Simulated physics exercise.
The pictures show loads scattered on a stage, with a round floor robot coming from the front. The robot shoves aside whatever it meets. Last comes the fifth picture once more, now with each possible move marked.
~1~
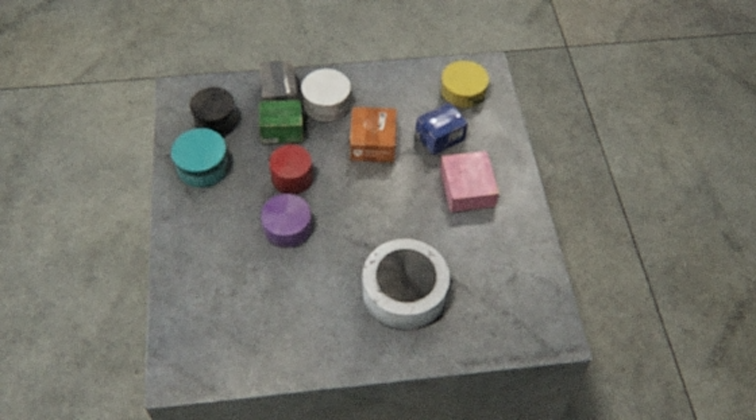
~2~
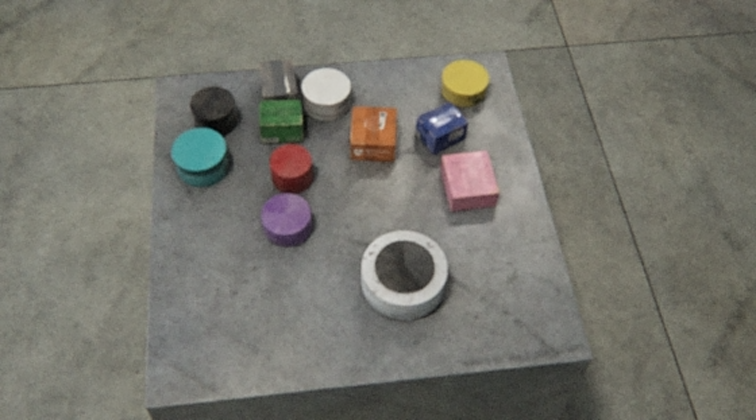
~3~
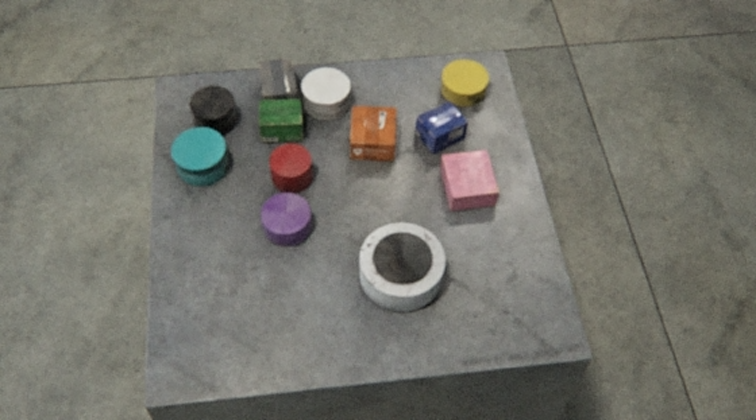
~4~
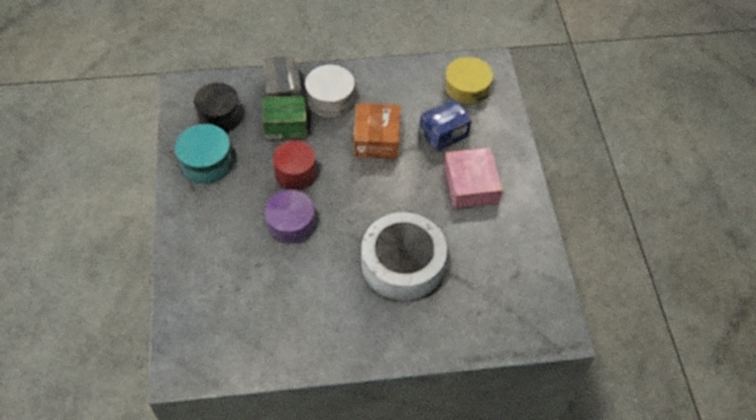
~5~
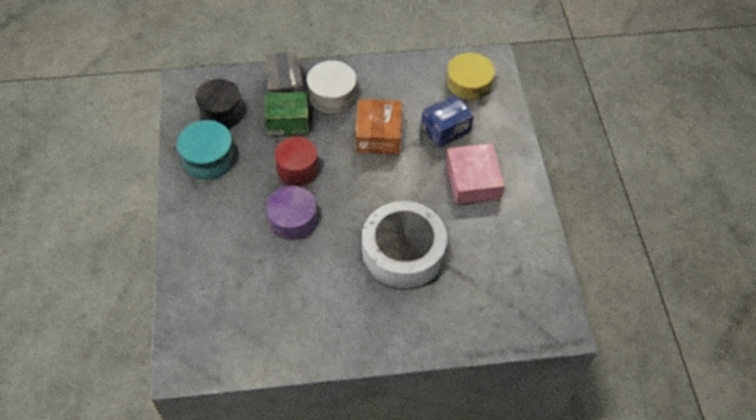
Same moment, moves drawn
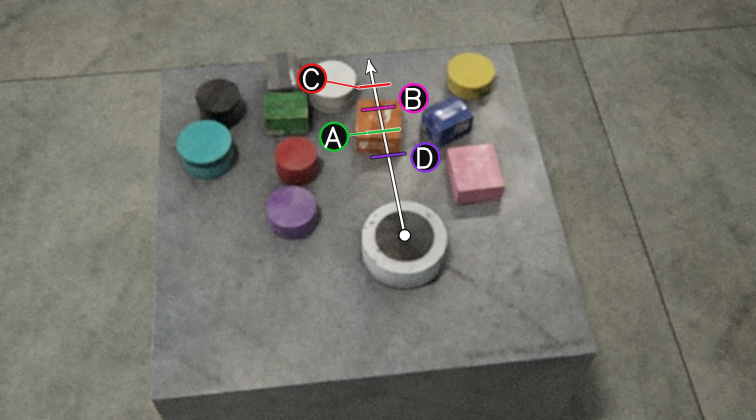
A round white robot with a dark top sits toward the front of a square grey stage on a concrete floor, seen from high above. Behind it are scattered turquoise, black, red, purple, white and yellow round containers, with green, grey, orange, blue and pink boxes or parcels. The robot glides slowly toward the back while the loads stay put, and the view shifts very slightly.
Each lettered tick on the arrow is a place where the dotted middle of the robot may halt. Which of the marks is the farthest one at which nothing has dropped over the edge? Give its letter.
The farthest safe stop is C.
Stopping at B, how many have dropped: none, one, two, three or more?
The count is none.
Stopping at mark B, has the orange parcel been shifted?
By then, yes.
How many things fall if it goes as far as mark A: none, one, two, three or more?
The count is none.
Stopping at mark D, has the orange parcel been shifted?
By then, yes.
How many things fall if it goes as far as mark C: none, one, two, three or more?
By then, none.
On the marked copy, A at (383, 131); B at (378, 108); C at (374, 86); D at (388, 155); the arrow from (405, 235) to (369, 60); the white dot at (405, 235).
Taking C. A third of the way, robot (392, 187); grey box (285, 80); turquoise pail (207, 150).
Two thirds of the way, robot (381, 133); white pail (329, 85); orange parcel (374, 87).
When it is over, robot (374, 96); orange parcel (370, 54); white pail (321, 76); nothing has fallen.
As for the rest, A is safe but short; B is safe but short; D is safe but short.
